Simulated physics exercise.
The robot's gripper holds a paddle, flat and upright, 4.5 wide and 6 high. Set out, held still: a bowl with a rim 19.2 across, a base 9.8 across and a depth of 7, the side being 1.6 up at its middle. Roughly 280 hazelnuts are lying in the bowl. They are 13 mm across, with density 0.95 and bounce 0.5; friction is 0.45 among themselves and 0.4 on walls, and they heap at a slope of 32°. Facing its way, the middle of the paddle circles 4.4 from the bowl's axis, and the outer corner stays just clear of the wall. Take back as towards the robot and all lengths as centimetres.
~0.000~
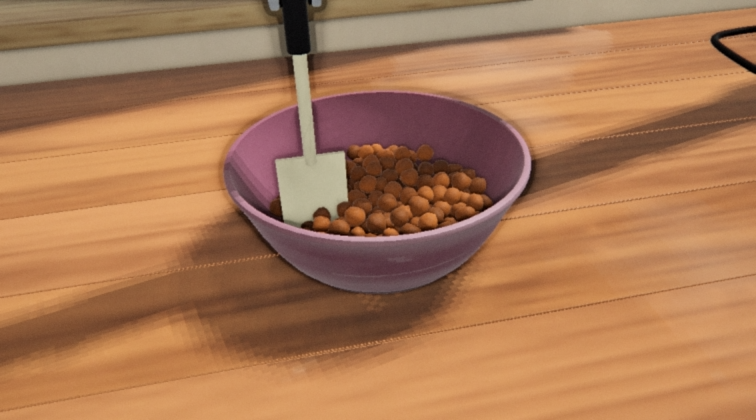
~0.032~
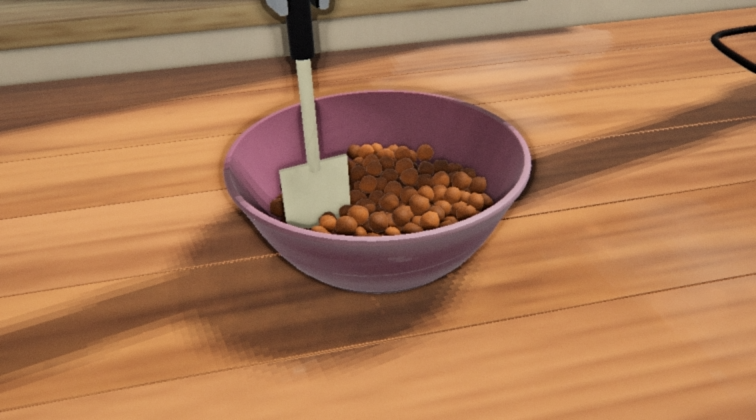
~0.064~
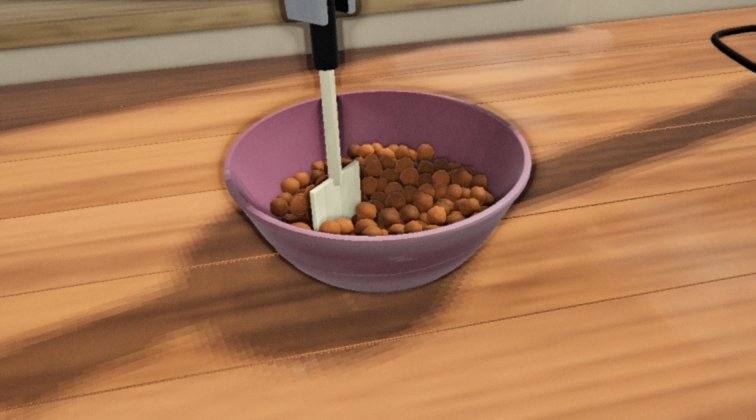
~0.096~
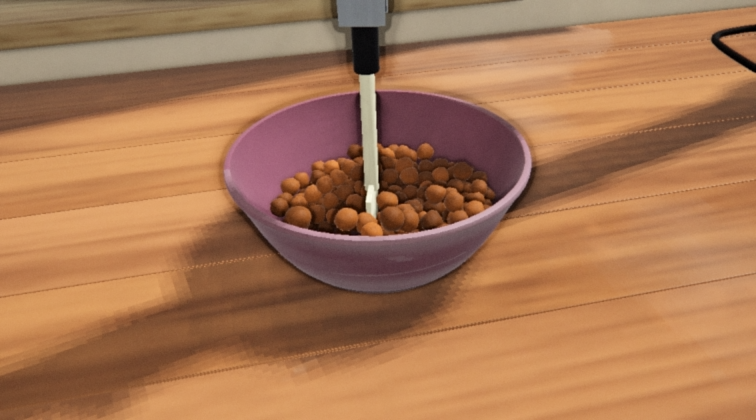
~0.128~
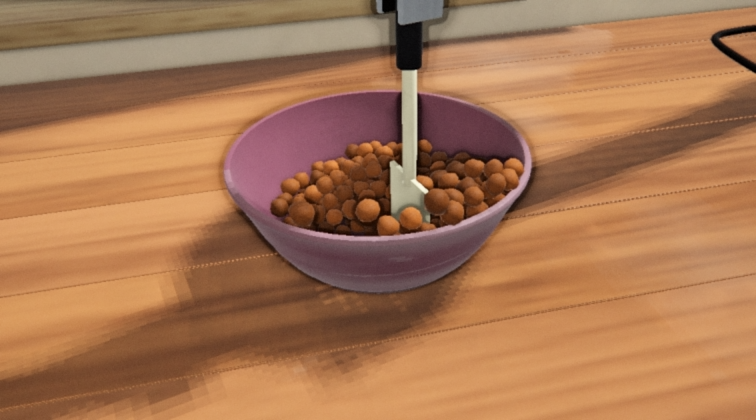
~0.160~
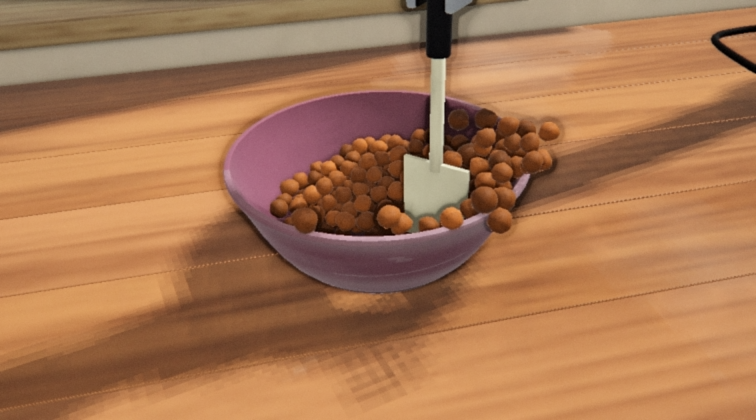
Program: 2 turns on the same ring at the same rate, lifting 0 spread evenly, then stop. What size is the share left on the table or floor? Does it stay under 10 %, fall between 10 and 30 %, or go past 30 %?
It goes past 30 %.
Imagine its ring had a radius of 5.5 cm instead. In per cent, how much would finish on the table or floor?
That would make it around 40 percent.
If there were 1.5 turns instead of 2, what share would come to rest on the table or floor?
Estimate: About 40 percent.
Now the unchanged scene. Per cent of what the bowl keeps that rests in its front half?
Near 60 per cent of what stays in the bowl.
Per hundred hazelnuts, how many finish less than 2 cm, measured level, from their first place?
Around 5 in a hundred, roughly.
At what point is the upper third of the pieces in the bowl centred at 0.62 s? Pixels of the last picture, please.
Near pixel (423, 132).
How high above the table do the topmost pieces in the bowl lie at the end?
6.0 cm or so.
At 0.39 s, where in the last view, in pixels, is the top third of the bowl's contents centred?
I'd point to somewhere close to (277, 185).
By 0.39 s, 2° round, highest piece 10 above the table; 209 in the bowl, 46 on the table or floor, 29 in flight or on the tool.
By 0.62 s, 228° round, highest piece 10 above the table; 177 in the bowl, 96 on the table or floor, 11 in flight or on the tool.
By 0.94 s, 0° round, highest piece 6 above the table; 160 in the bowl, 123 on the table or floor, 1 in flight or on the tool.
By 1.64 s, 0° round, highest piece 6 above the table; 160 in the bowl, 124 on the table or floor.
Final count, 160 in the bowl, 124 on the table or floor. That is 44 % on the table or floor.
